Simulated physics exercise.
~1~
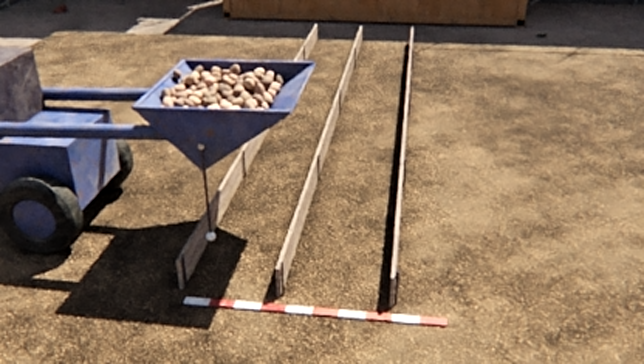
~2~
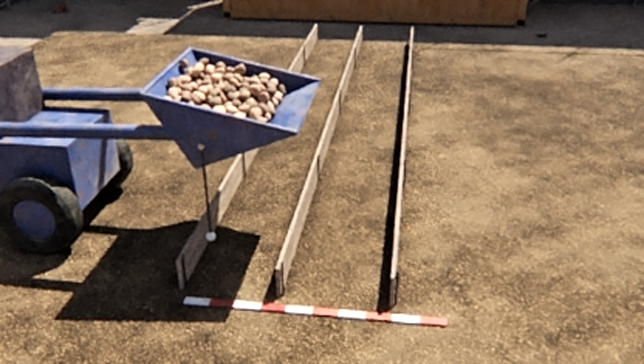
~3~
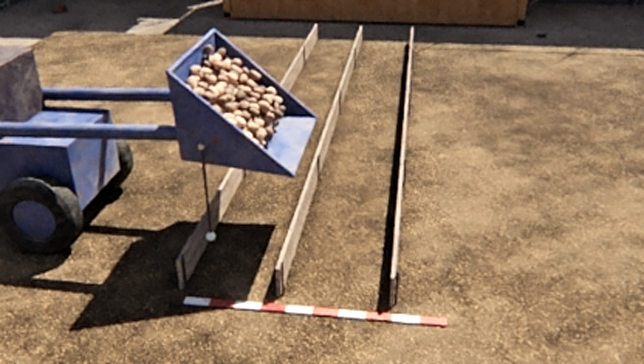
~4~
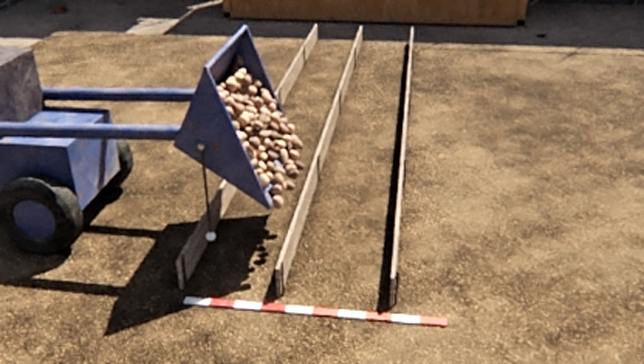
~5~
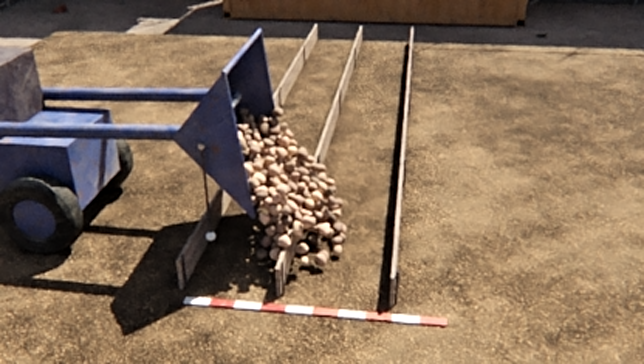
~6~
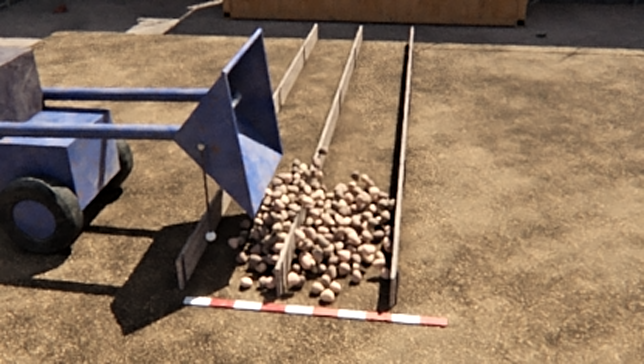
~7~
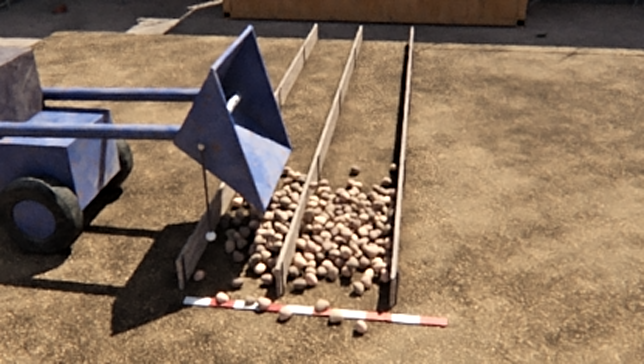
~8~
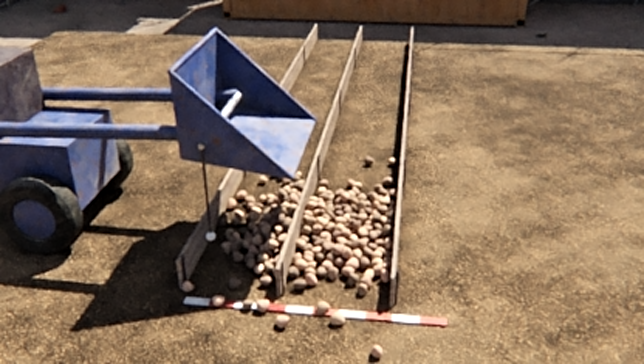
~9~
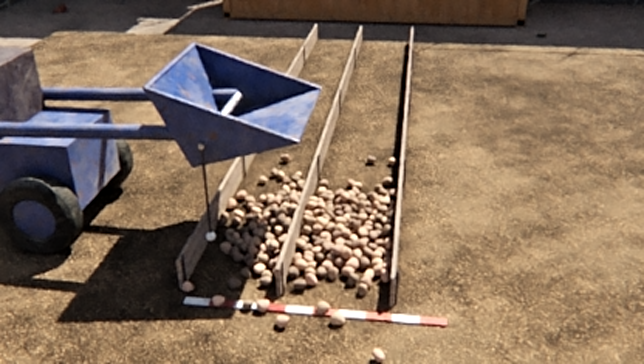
The video shows a blue loader tipping its bucket of rounded stones to the right, spilling them between low planks on sandy ground, where they spread into two bays. The emptied bucket then swings partway back up, leaving the heap settled, with a few stray stones near a red-and-white staff.
